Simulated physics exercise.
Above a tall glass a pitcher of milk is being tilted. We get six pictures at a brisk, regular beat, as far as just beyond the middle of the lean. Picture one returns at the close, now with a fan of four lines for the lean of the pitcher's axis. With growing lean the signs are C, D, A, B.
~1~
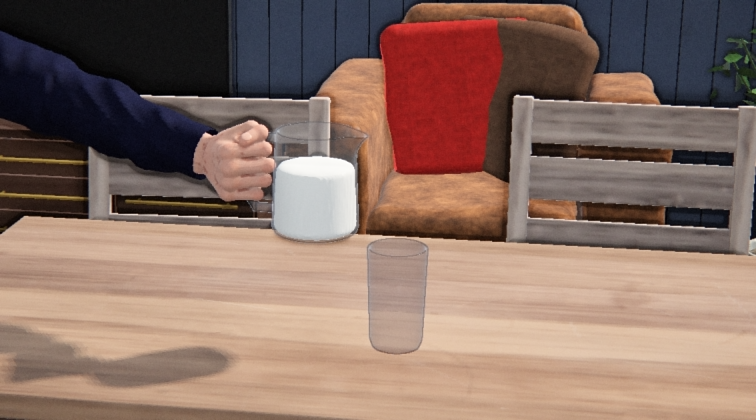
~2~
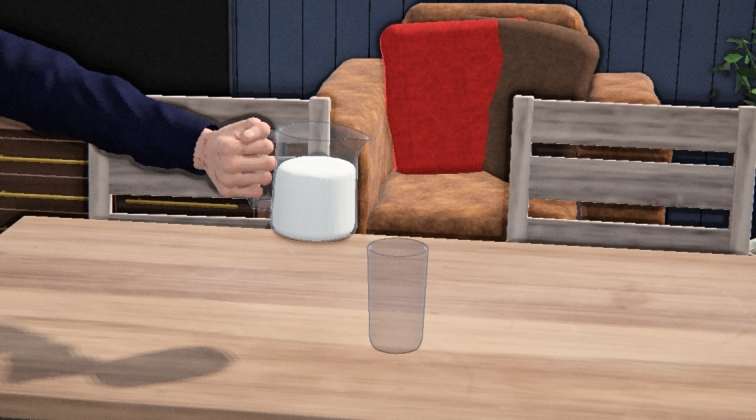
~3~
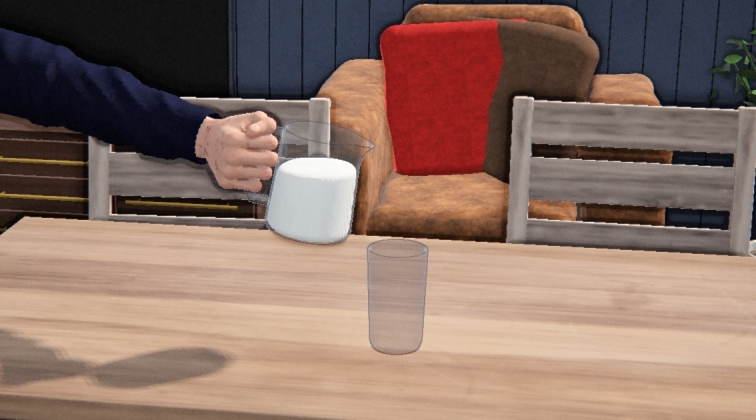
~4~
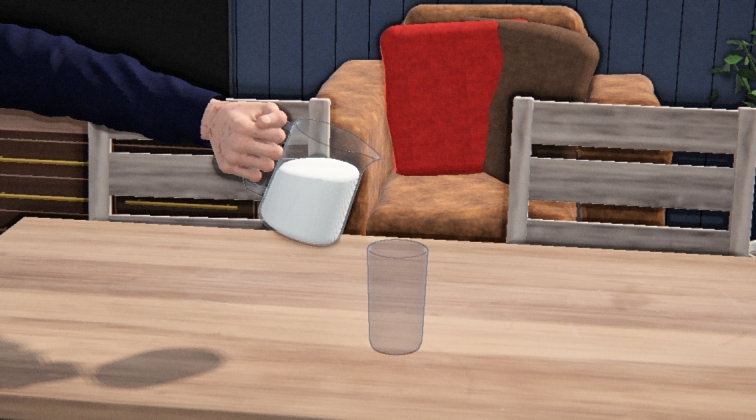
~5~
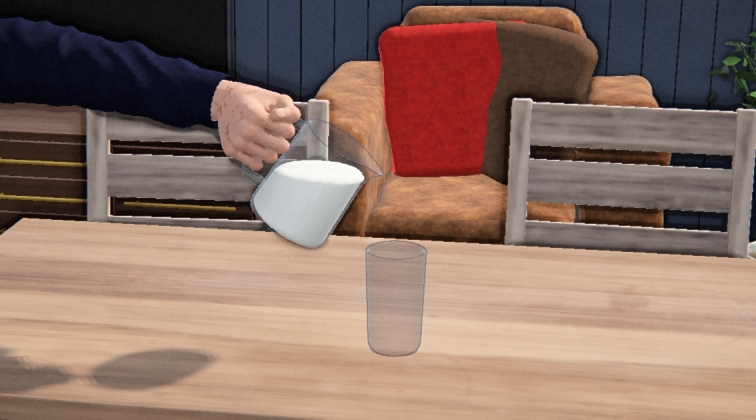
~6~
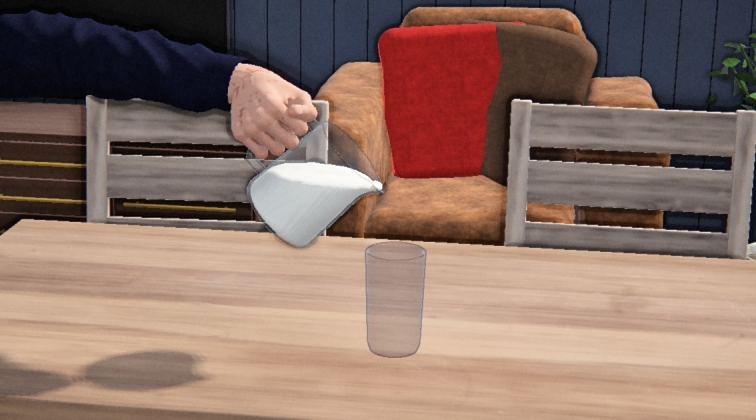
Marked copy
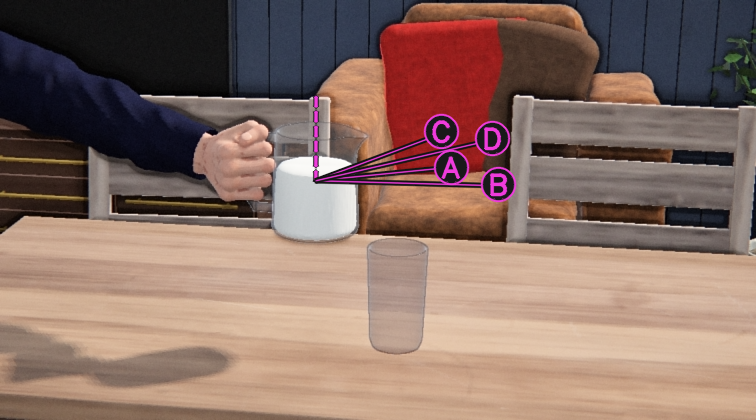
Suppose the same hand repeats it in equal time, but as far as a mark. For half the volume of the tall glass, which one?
Take C.
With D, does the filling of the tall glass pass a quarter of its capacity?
Yes, it does.
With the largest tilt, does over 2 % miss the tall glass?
Yes, it does.
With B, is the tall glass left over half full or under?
Over half.
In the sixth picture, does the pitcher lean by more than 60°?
No.
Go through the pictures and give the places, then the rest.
In the first picture, upright, lip at (367, 136); rim of the tall glass round (398, 247); nothing has left yet.
In the second picture, tipped about 2°, lip at (369, 138); nothing has left yet.
In the third picture, tipped about 9°, lip at (374, 146); nothing has left yet.
In the fourth picture, tipped about 20°, lip at (380, 157); nothing has left yet.
In the fifth picture, tipped about 33°, lip at (383, 174); nothing has left yet.
In the sixth picture, tipped about 46°, lip at (383, 191); nothing has left yet.
On the marked copy, A at (434, 168); B at (481, 185); C at (426, 139); D at (476, 143).
With A, the tall glass ends with about 90 % of what it can hold; 4 % of the milk is spilt.
With B, the tall glass ends with about 94 % of what it can hold; 15 % of the milk is spilt.
With C, the tall glass ends with about 52 % of what it can hold.
With D, the tall glass ends with about 75 % of what it can hold.
